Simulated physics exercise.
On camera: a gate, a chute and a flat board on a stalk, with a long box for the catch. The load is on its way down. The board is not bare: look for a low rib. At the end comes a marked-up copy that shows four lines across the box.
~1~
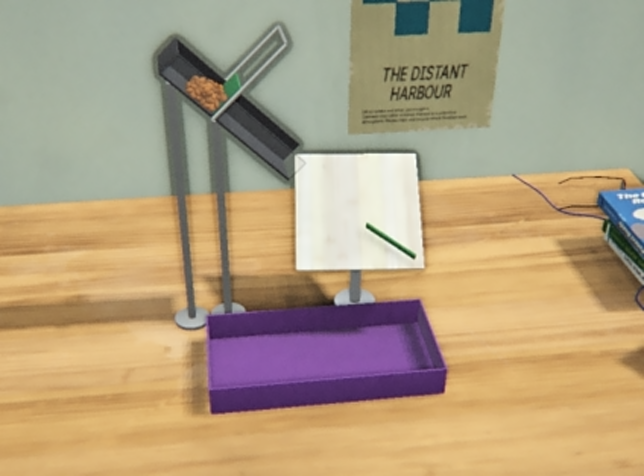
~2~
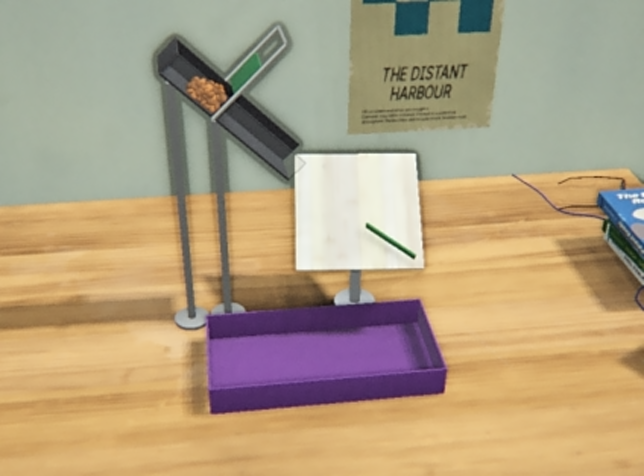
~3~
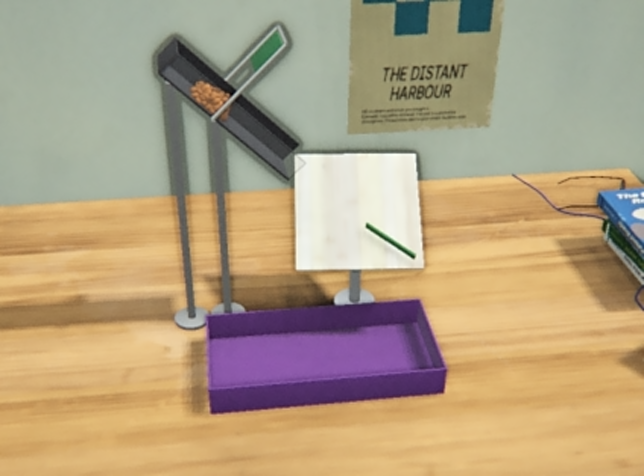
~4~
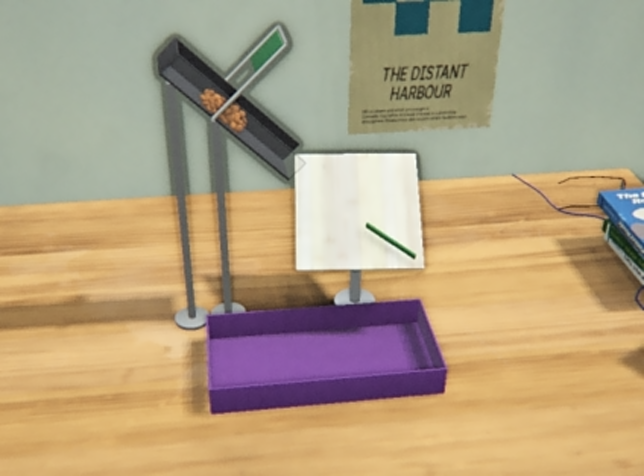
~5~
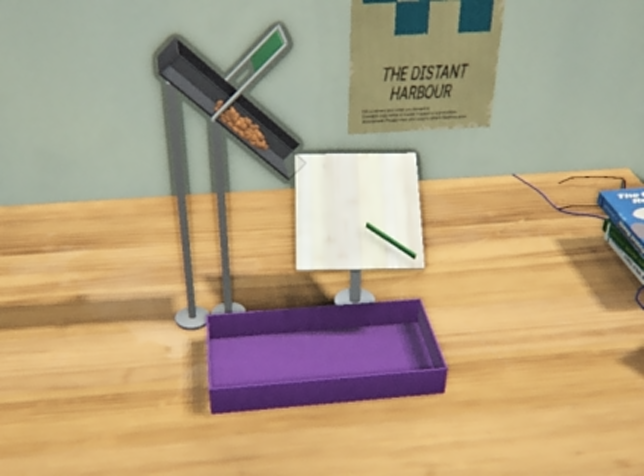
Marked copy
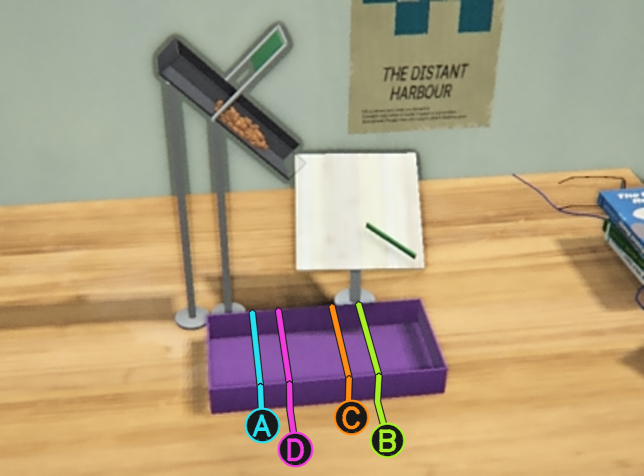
A green gate slides up and out of a dark, sloping chute, clearing the way for a small heap of orange-brown bits behind it. The bits then slide down the chute to the right, spreading out as they near its lower end, while the white board with its green rib and the empty purple box stay still.
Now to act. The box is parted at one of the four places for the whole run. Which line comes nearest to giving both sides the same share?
I would pick line B.
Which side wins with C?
Right.
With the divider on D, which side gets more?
More lands on the right.
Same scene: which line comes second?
That is line C.
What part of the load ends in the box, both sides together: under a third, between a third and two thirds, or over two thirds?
About that: Over two thirds.
On the marked copy, line A crosses the front rim at (260, 385); line B crosses the front rim at (378, 374); line C crosses the front rim at (348, 377); line D crosses the front rim at (289, 382).
With A, of what is caught, none on the left of the divider, all on the right.
With B, of what is caught, about a third on the left of the divider, about two thirds on the right.
With C, of what is caught, about a quarter on the left of the divider, most on the right.
With D, of what is caught, none on the left of the divider, all on the right.
